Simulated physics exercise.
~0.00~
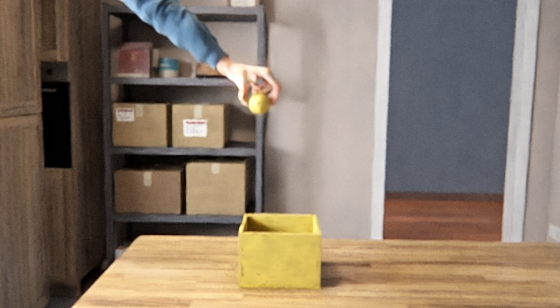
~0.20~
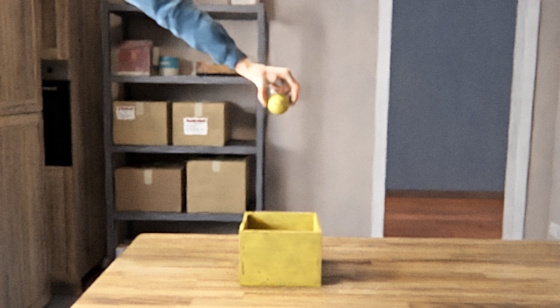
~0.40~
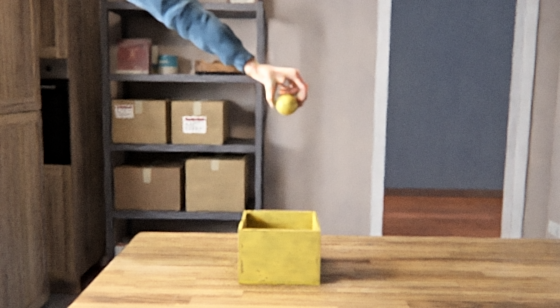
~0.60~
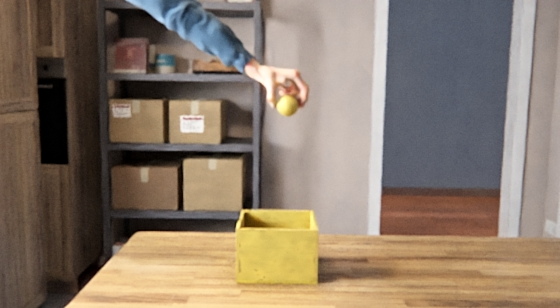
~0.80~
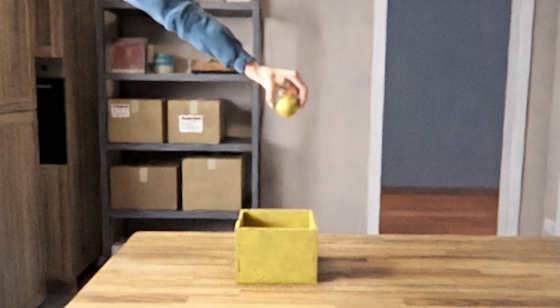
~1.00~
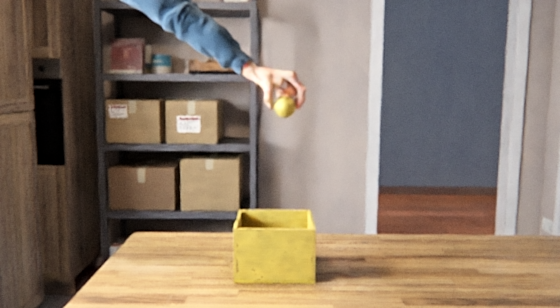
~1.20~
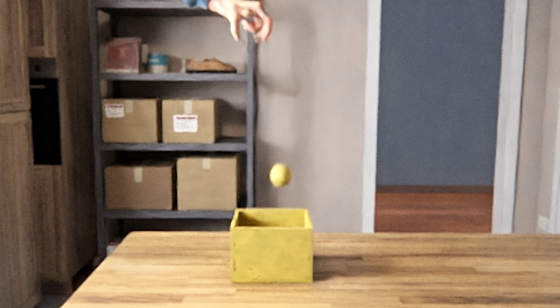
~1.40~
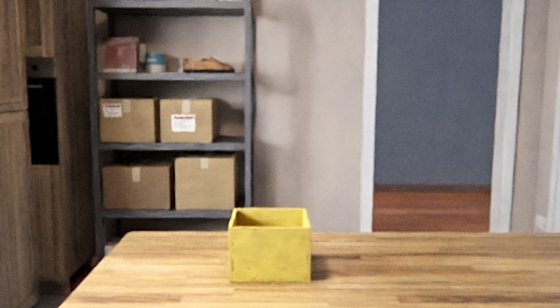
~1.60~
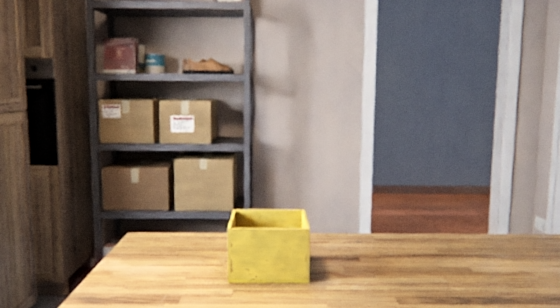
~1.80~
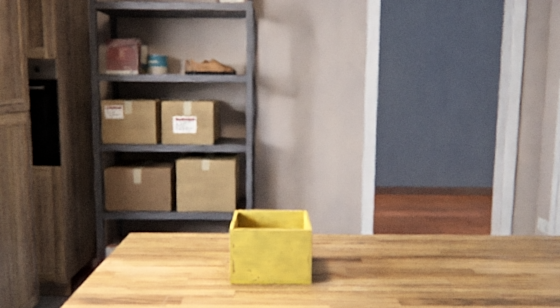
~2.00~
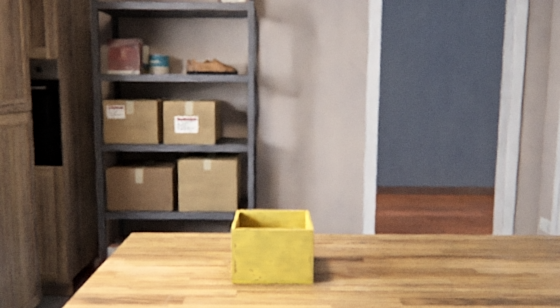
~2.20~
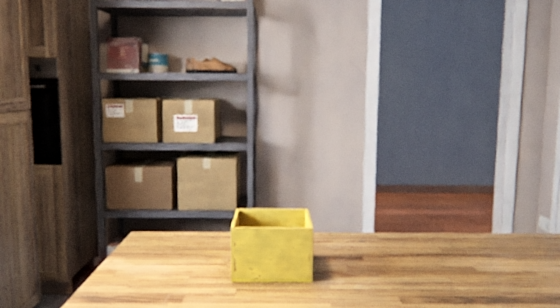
A hand in a blue sleeve held a small yellow lemon above an open yellow box on a wooden table, moved it slightly right, then let go and drew back as the lemon fell into the box, out of sight.
